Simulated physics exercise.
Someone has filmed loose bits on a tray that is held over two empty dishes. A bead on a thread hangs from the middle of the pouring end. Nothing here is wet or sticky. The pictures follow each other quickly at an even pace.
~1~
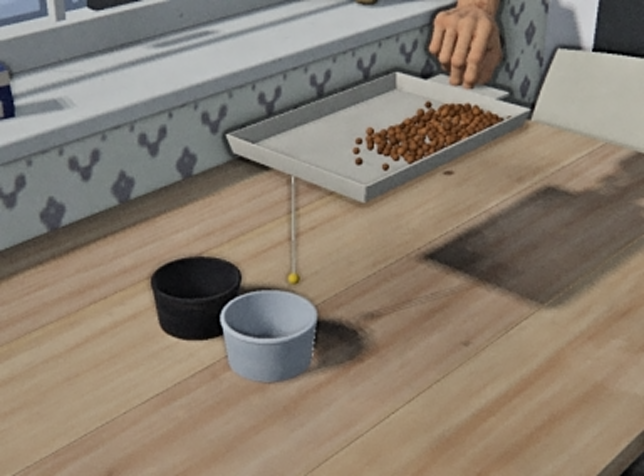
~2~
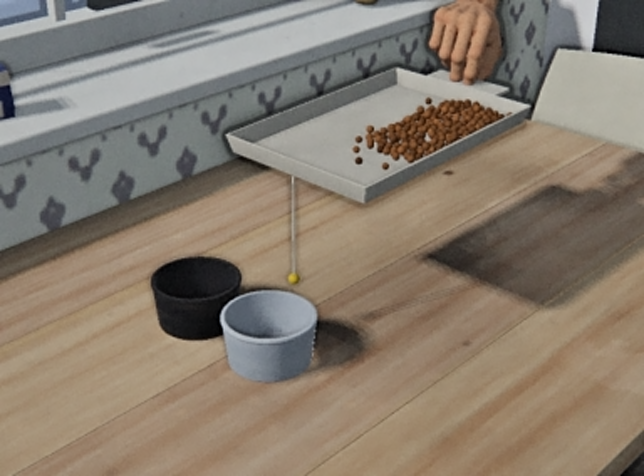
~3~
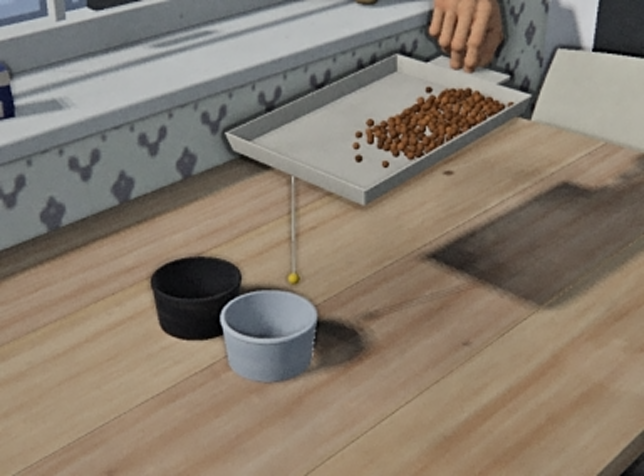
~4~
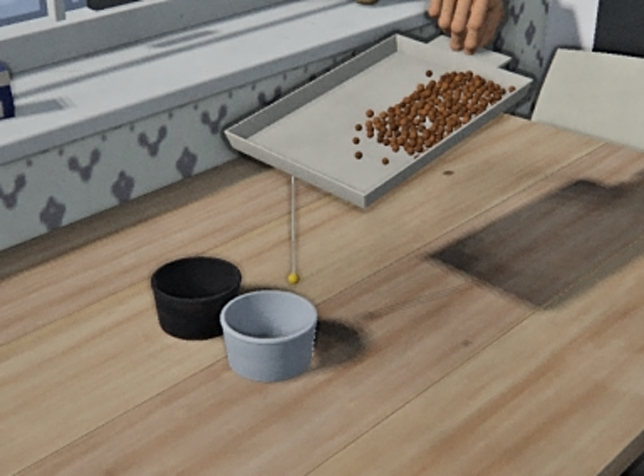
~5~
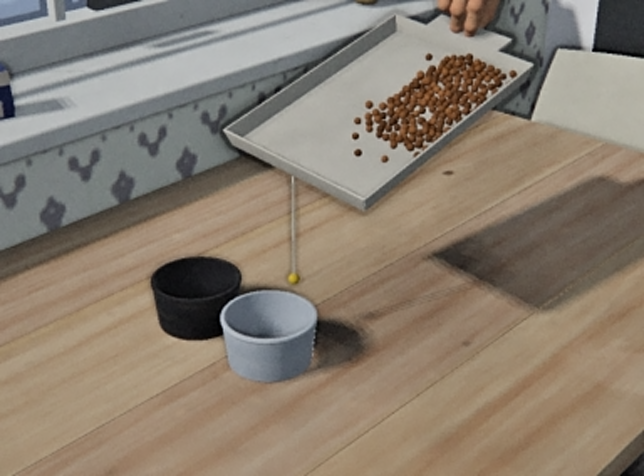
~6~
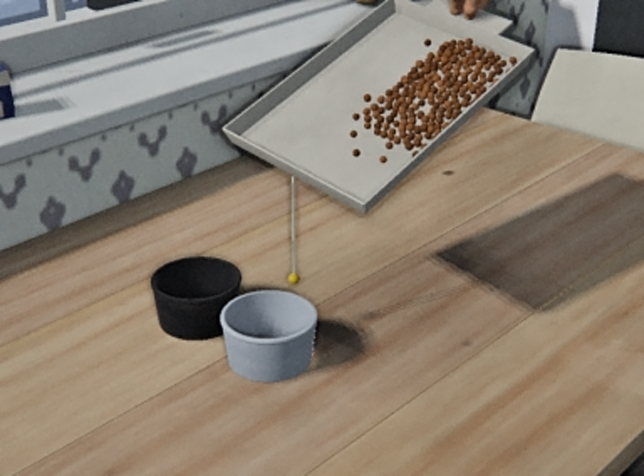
A hand held a pale tray of small brown balls above a wooden table with a black dish and a grey dish, then steadily raised its far end, tilting the tray more steeply.
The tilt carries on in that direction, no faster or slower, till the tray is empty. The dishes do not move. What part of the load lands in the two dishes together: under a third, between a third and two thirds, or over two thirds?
They take under a third between them.
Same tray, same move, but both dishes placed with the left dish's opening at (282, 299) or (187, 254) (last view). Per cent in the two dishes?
About 80 and 0 per cent.
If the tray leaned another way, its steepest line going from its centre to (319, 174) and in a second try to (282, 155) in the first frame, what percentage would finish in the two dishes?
In turn 40 and 70 in a hundred.
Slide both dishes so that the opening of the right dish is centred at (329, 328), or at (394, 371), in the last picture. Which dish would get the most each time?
At the first place the right dish, at the second the left one.
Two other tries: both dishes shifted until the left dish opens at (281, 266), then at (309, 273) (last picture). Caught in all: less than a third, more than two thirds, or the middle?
The first try: Under a third. The second: Less than a third.
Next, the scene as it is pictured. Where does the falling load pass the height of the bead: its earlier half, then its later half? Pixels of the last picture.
First near (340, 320), later near (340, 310).
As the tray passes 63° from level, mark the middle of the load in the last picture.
Around (354, 184).
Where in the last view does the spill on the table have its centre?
Close to (343, 391).
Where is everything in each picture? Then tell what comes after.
The first picture shows corners of the pouring end at (233, 135) and (365, 183), level; middle of the load at (434, 132), cereal balls; left dish at (164, 311); right dish at (236, 351); bead on its thread at (294, 279).
The second picture shows corners of the pouring end at (233, 134) and (365, 184), level; middle of the load at (434, 129).
The third picture shows corners of the pouring end at (233, 133) and (364, 187), tipped barely, lowest at the right corner; middle of the load at (434, 122).
The fourth picture shows corners of the pouring end at (232, 131) and (364, 191), tipped a little, lowest at the right corner; middle of the load at (435, 111).
The fifth picture shows corners of the pouring end at (231, 129) and (363, 195), tipped clearly, lowest at the right corner; middle of the load at (434, 100).
The sixth picture shows corners of the pouring end at (229, 128) and (363, 199), tipped clearly, lowest at the right corner; middle of the load at (434, 90), a small part on the move; left dish at (164, 311); right dish at (236, 351).
Soon, tray tipped steeply; most on the tray; a stray few outside both; a small part in the air.
A while on, tray tipped past a quarter turn; about a third on the tray; a small part in the right dish; about half outside both; a small part in the air.
Towards the end, tray tipped past a quarter turn; a small part in the right dish; most outside both.
Finally, tray tipped past a quarter turn; a small part in the right dish; none in the left dish; most outside both.
